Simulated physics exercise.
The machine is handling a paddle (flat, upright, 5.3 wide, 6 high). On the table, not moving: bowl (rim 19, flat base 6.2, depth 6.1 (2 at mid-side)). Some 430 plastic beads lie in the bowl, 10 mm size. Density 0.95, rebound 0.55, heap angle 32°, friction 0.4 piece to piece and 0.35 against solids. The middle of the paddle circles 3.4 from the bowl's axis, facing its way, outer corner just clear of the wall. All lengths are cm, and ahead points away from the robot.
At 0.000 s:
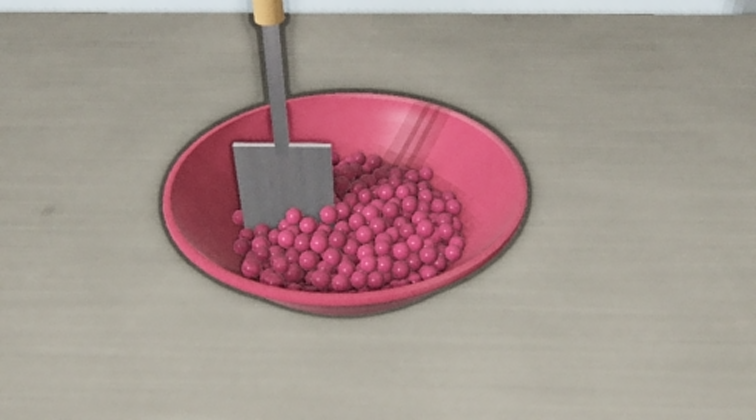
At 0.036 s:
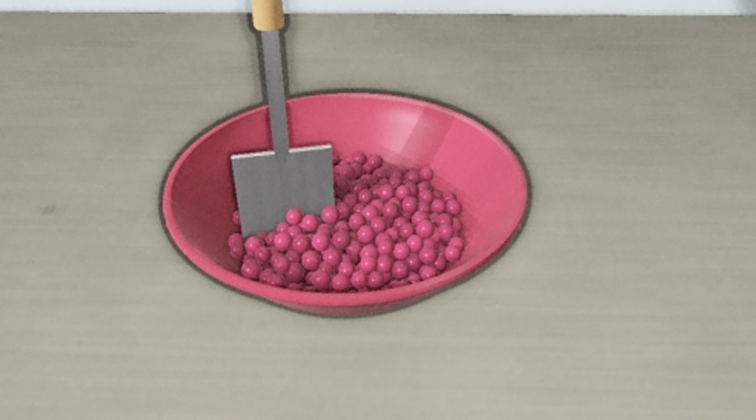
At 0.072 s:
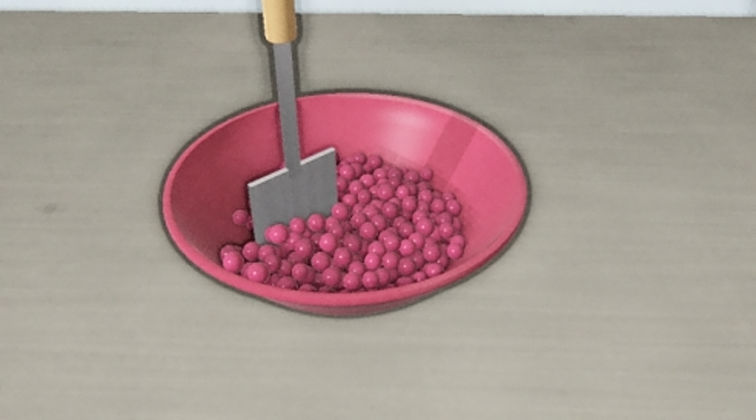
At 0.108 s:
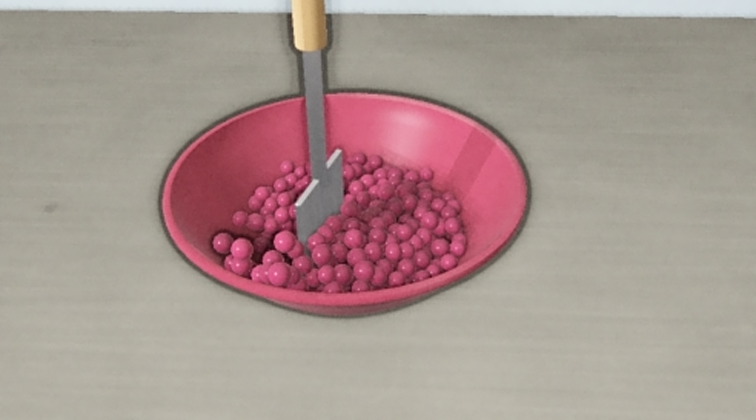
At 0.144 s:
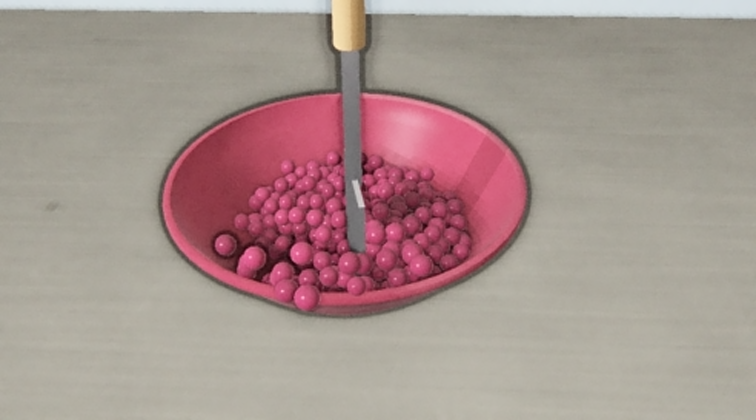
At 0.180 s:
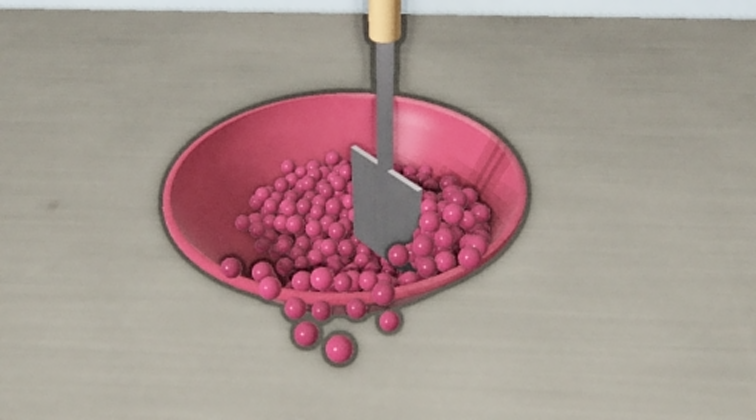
On a pale grey, faintly streaked tabletop seen from above at an angle, a wide pink bowl sits near the middle with a heap of small, glossy pink beads. A flat grey paddle with a light wooden handle stands in the beads at the left. The paddle sweeps rightward while its blade turns edge-on and broad again, pushing beads, several tumbling over the near rim; the view stays fixed.
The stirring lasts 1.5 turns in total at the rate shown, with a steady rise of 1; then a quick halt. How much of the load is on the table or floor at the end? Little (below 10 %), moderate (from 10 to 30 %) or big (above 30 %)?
Answer: Moderate; from 10 to 30 % of the plastic beads finish on the table or floor.
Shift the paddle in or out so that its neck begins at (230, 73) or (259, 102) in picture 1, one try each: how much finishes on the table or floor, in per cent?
Some 0 and 10 per cent.
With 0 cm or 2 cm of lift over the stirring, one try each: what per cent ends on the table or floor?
Some 25 and 15 per cent.
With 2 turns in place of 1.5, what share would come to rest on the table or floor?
It would be near 25 per cent.
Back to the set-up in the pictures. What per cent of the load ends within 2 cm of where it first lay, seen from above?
Roughly 20 per cent.
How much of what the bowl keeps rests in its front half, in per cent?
Roughly 55 per cent.
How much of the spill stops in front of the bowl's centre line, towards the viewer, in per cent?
Roughly 40 per cent.
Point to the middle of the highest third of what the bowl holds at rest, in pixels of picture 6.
At about (374, 228).
By 0.37 s, 289° round, highest piece 8 above the table; 378 in the bowl, 32 on the table or floor, 24 in flight or on the tool.
By 0.56 s, 85° round, highest piece 7 above the table; 348 in the bowl, 78 on the table or floor, 8 in flight or on the tool.
By 0.85 s, 180° round, highest piece 6 above the table; 339 in the bowl, 95 on the table or floor.
By 1.55 s, 180° round, highest piece 5 above the table; 339 in the bowl, 95 on the table or floor.
Final count, 339 in the bowl, 95 on the table or floor. That is 22 % on the table or floor.
